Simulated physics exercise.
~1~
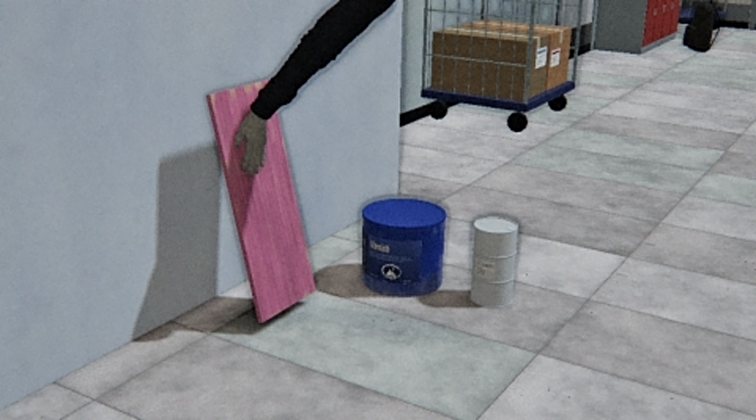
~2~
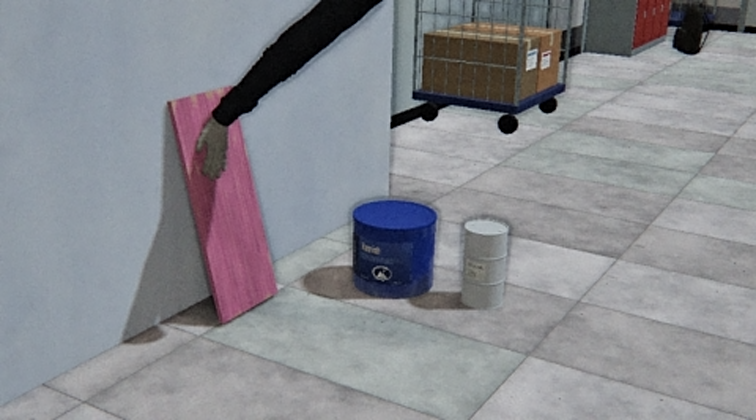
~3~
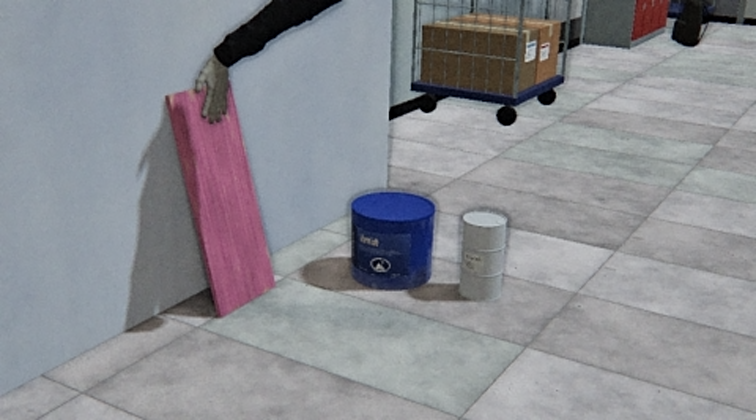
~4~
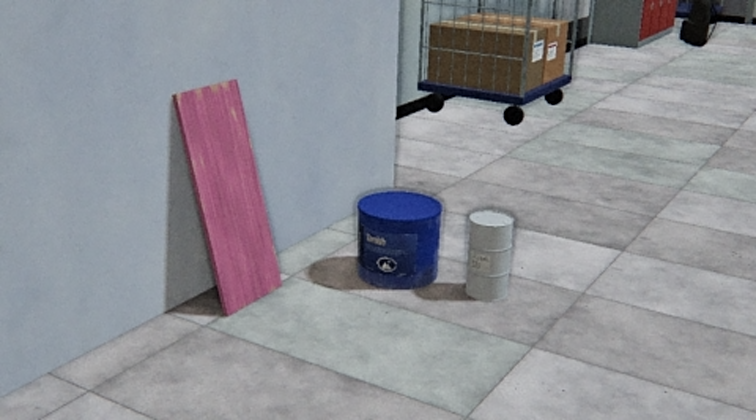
An arm leans a pink board against the wall and withdraws, leaving it standing.
